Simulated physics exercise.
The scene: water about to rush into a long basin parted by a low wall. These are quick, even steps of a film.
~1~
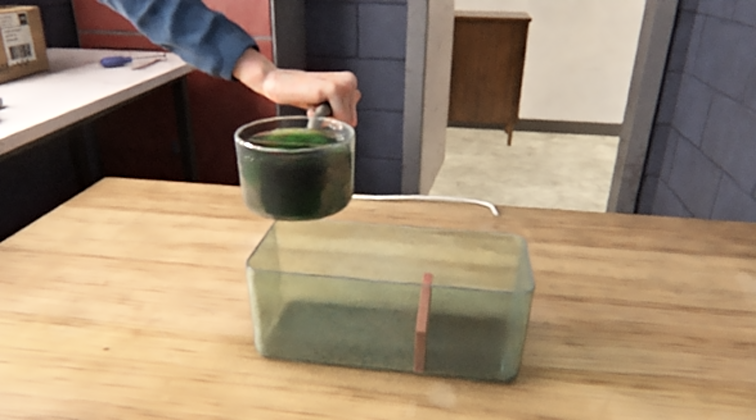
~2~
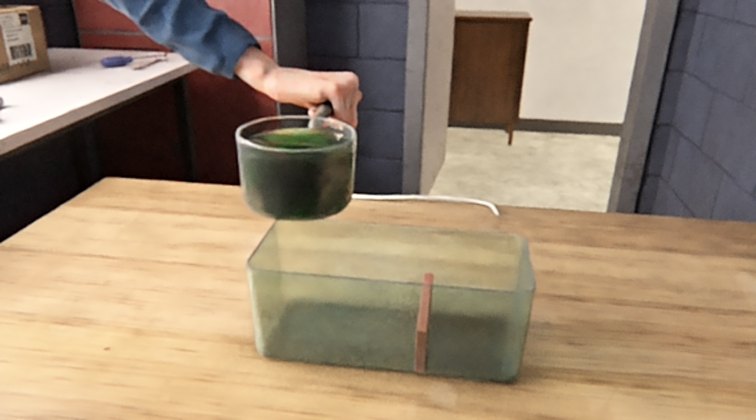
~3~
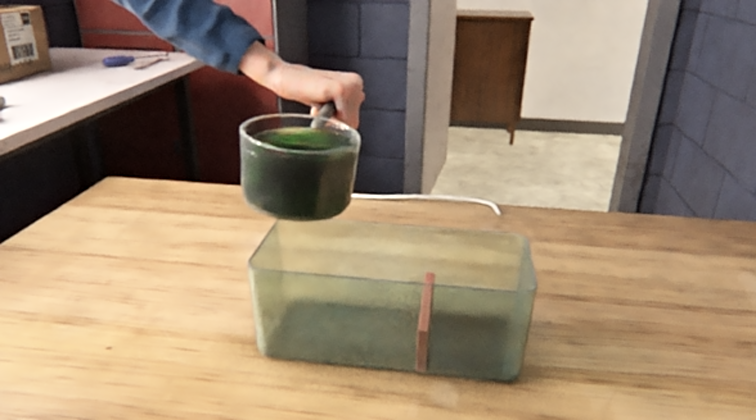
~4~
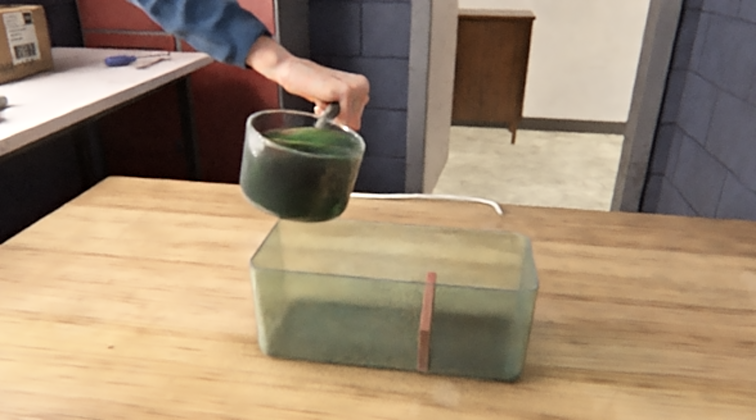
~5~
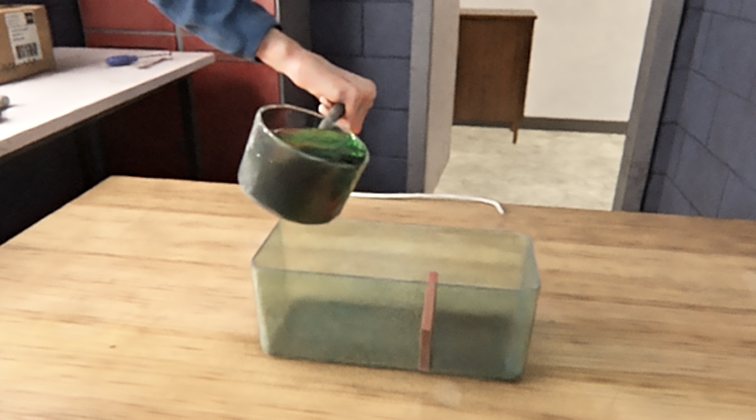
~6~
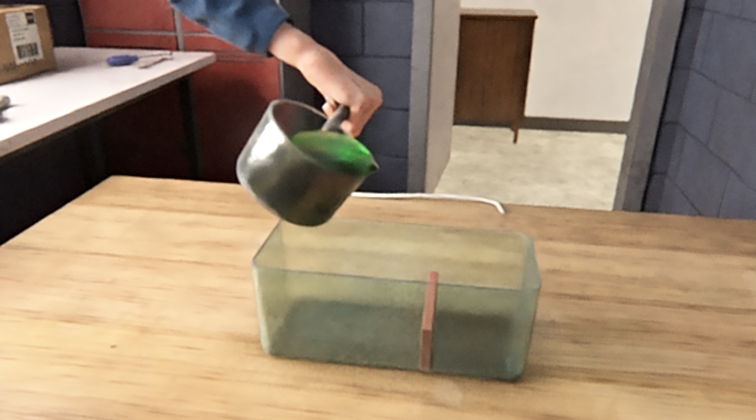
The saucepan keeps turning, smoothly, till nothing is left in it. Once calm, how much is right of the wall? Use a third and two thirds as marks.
It comes to under a third.
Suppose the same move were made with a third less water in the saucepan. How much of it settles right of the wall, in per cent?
Some 5 per cent.
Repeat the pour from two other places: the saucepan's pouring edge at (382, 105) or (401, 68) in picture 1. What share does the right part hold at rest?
Roughly 45 per cent, and 75 per cent.
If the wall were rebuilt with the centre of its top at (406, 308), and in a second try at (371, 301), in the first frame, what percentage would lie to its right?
In turn 25 and 85 in a hundred.
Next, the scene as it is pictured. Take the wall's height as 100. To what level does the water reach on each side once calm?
The left part 50 per cent, the right part 10.
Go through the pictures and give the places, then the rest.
The first picture shows tilt 0°; pouring edge (353, 137); surface from (245, 140) to (351, 146); the long basin's rim runs from (261, 242) to (529, 264); the wall's top is at (425, 300).
The second picture shows tilt 2°; pouring edge (354, 139); surface from (246, 139) to (353, 146).
The third picture shows tilt 6°; pouring edge (358, 143); surface from (249, 137) to (356, 147).
The fourth picture shows tilt 14°; pouring edge (363, 151); surface from (253, 137) to (361, 149).
The fifth picture shows tilt 24°; pouring edge (366, 161); surface from (254, 142) to (368, 152); 1 per cent is over the edge.
The sixth picture shows tilt 35°; pouring edge (367, 173); surface from (251, 142) to (368, 164); 4 per cent is over the edge.
A moment on, the saucepan is tipped on its side and 34 per cent is still to pour, 38 is left of the wall and 1 right of it.
Next, the saucepan is tipped right over and 7 per cent is still to pour, 86 is left of the wall and 1 right of it.
Then the saucepan is tipped right over and 1 per cent is still to pour, 89 is left of the wall and 5 right of it.
Later the saucepan is tipped right over and 0 per cent is still to pour, 90 is left of the wall and 6 right of it.
Finally, 90 per cent lies left of the wall, 6 right of it and 4 outside.
